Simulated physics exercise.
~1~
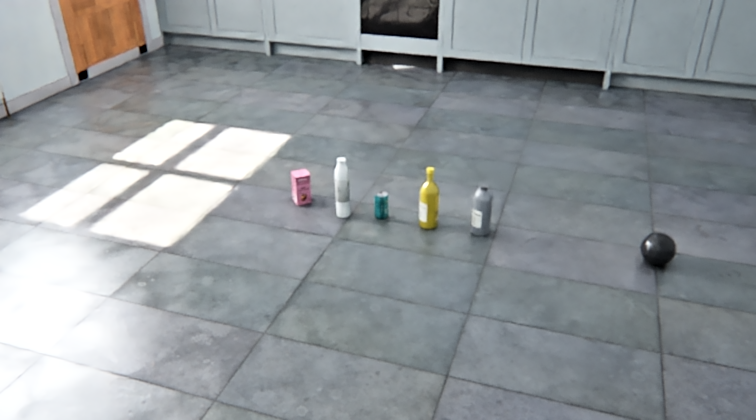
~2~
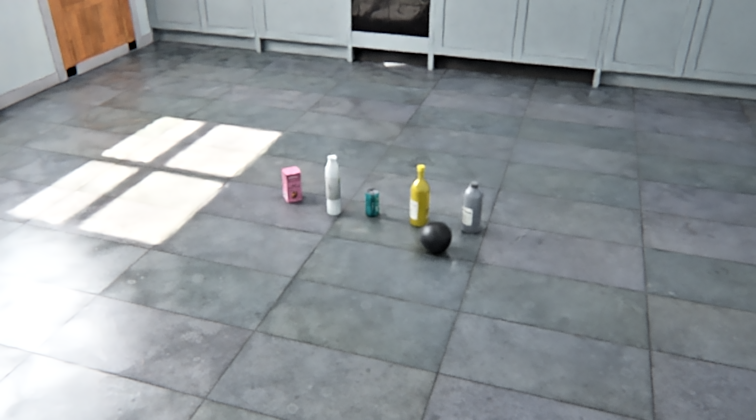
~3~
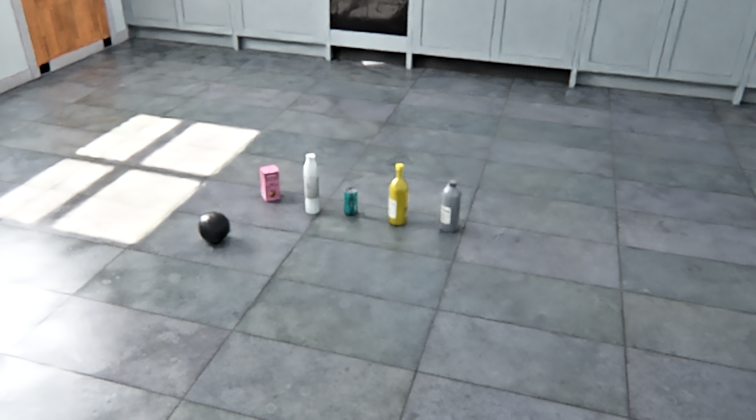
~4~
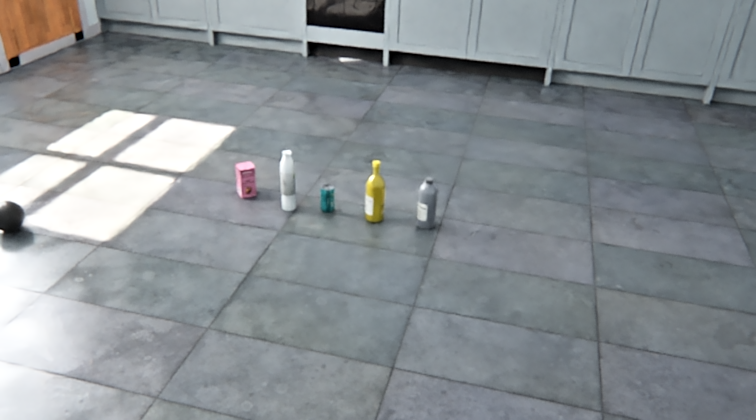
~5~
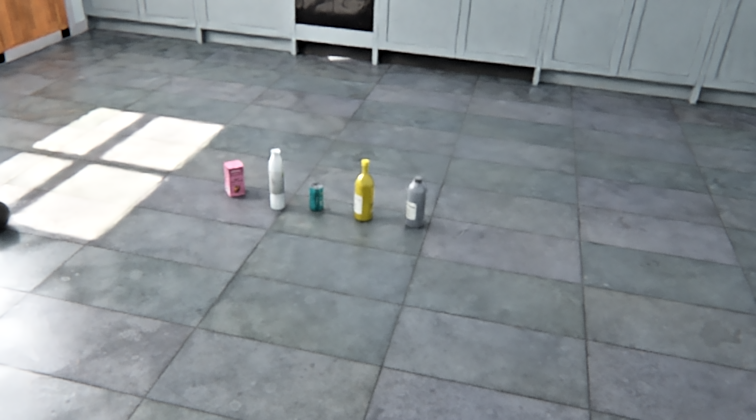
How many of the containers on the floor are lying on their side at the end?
None of them are lying down; the three bottles, the can and the carton all remain upright.
A black ball rolls left past five upright containers, leaving them all standing on the tiled floor.
